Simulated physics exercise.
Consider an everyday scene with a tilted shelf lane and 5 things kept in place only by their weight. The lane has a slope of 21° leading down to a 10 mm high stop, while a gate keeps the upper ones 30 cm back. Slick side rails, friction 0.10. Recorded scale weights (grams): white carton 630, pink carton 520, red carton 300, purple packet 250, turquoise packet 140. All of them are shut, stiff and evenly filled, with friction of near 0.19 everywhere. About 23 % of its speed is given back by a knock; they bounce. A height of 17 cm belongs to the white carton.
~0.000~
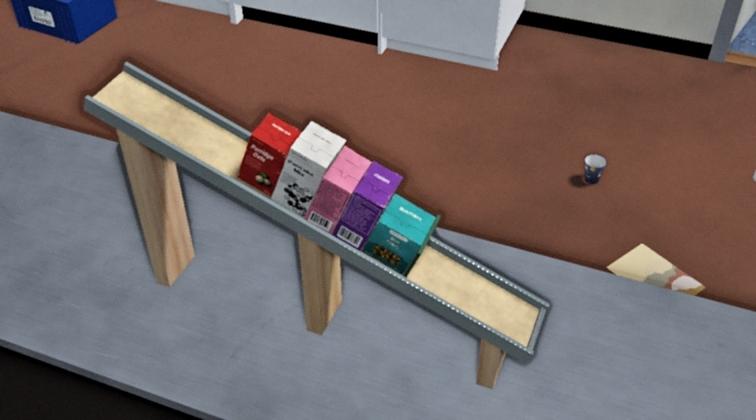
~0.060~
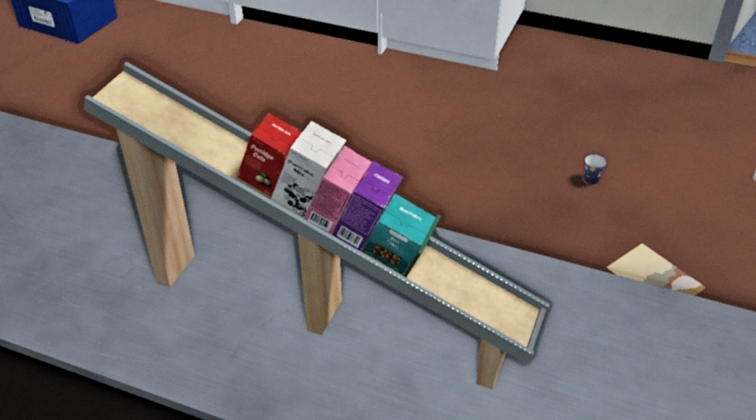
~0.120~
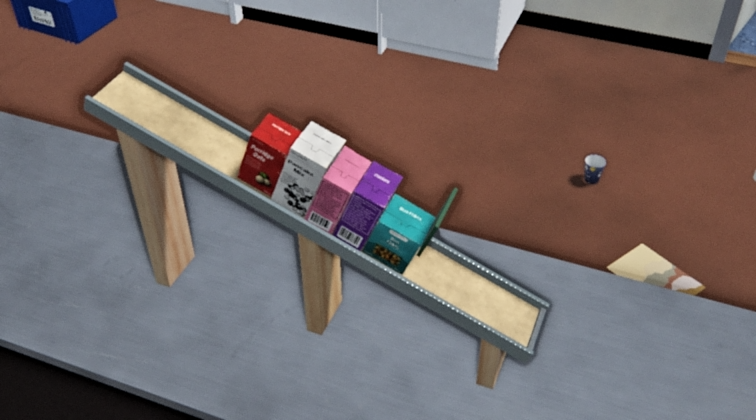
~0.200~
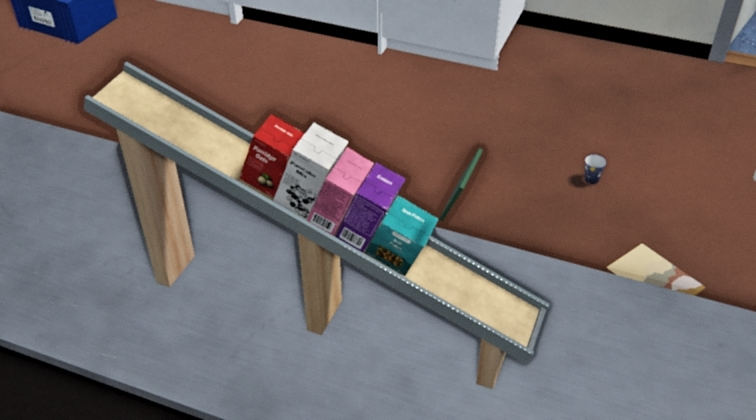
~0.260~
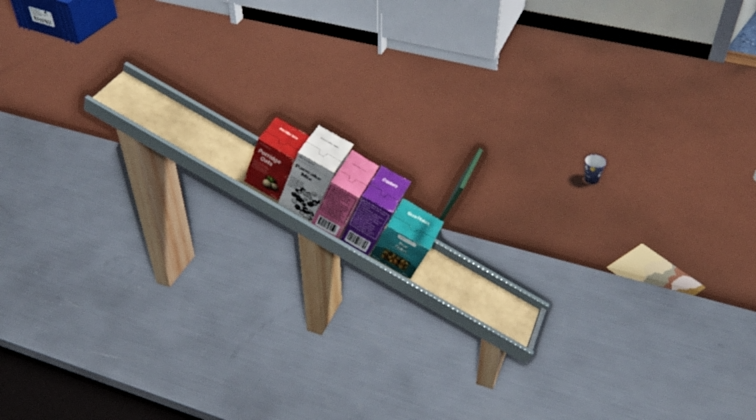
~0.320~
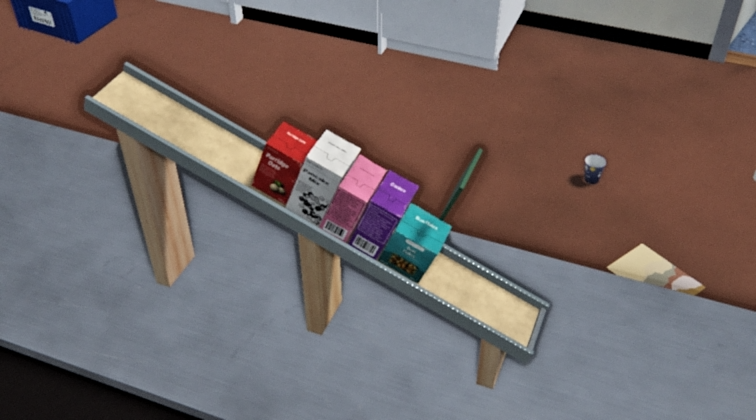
On a grey surface above a reddish-brown floor, five closed packages, red, white, pink, purple and turquoise, rest in a row on a sloping lane with wooden legs. A green gate beside the turquoise one swings up and away, and then the whole row slides a short way down to the right, still bunched together.
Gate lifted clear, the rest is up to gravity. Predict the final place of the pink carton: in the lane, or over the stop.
I expect it to remain on the track.
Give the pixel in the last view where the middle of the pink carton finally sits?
In the end it sits at around (468, 265).
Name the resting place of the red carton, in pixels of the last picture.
Near (391, 224).
After 0.52 s, leader 15 cm from the stop; pink carton near (397, 226).
After 0.62 s, leader 7 cm from the stop; pink carton near (431, 246).
After 0.72 s, pink carton near (466, 263).
In the end (1.4 s), all 5 in the lane. In the last view, pink carton near (468, 265).
